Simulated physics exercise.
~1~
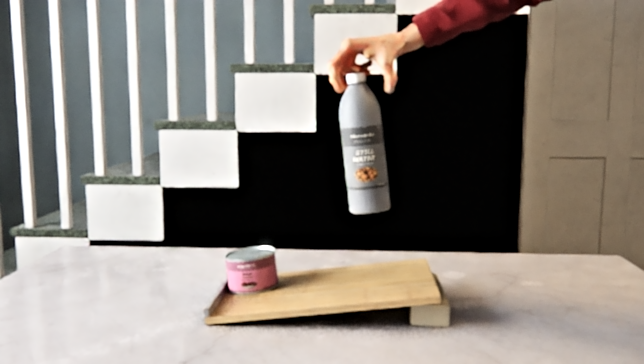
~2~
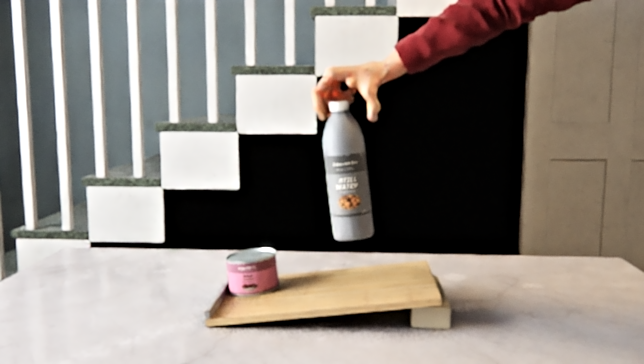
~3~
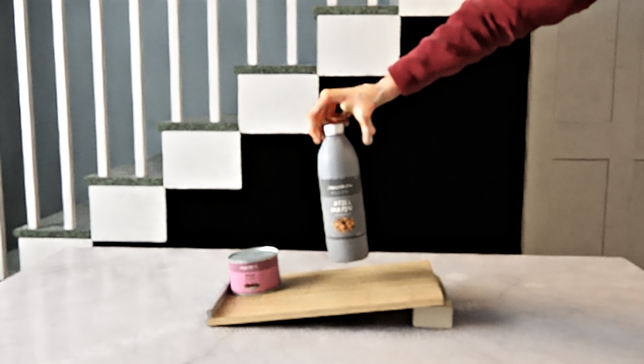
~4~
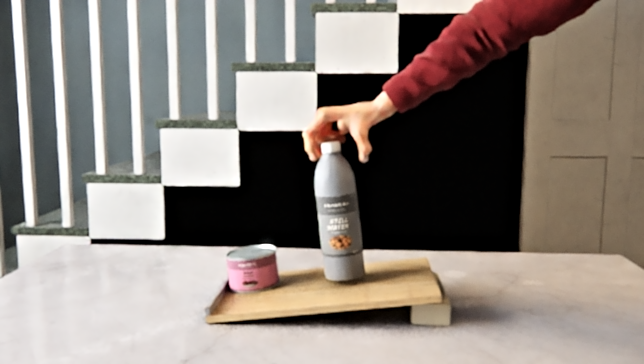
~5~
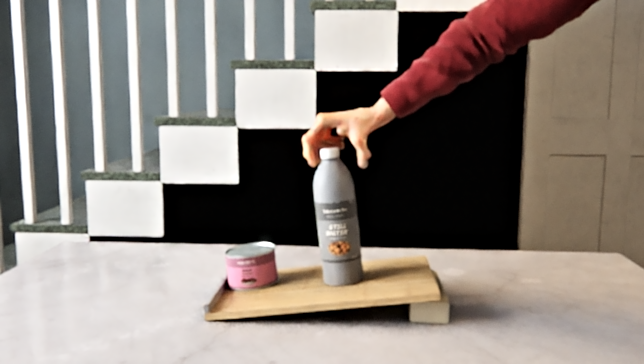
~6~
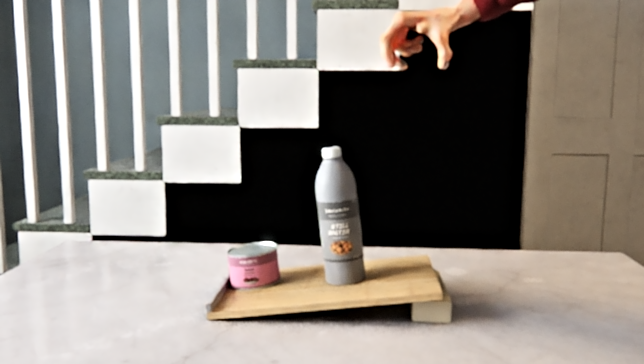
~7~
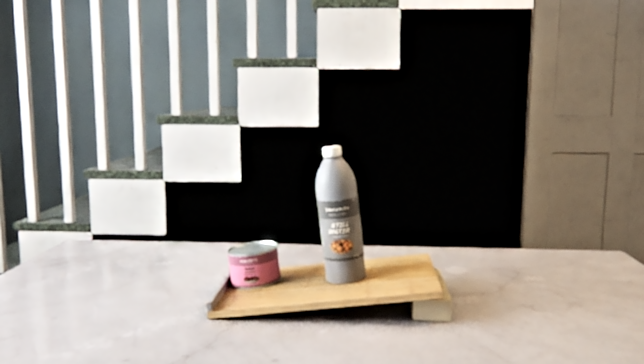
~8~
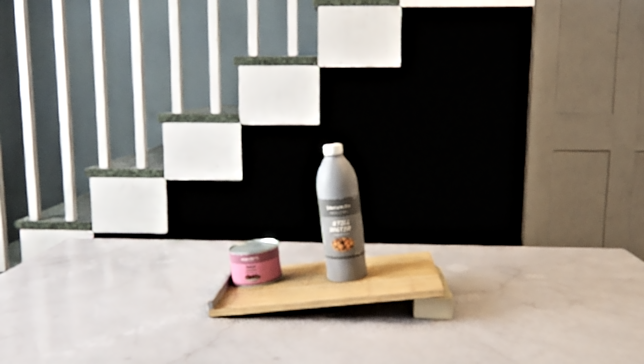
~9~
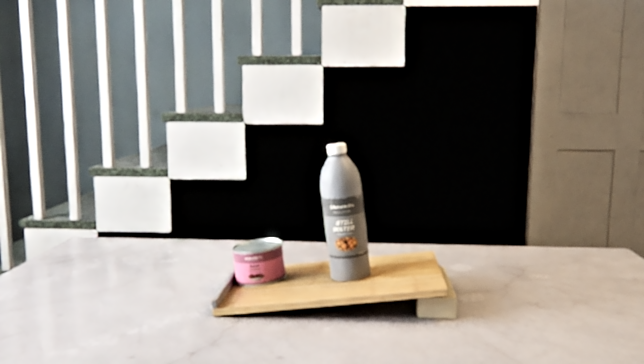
At first, a hand in a red sleeve holds a grey bottle by its top above a gently sloping wooden board, which is propped up at its right end on a pale table, with a pink tub sitting near its lower left end. The hand lowers the bottle, drifting slightly left, until it stands upright on the board to the right of the tub. The fingers linger around the cap, then let go, and the hand draws back up and out of view. The bottle neither slides nor tips. It ends standing on the slope beside the unmoved tub.
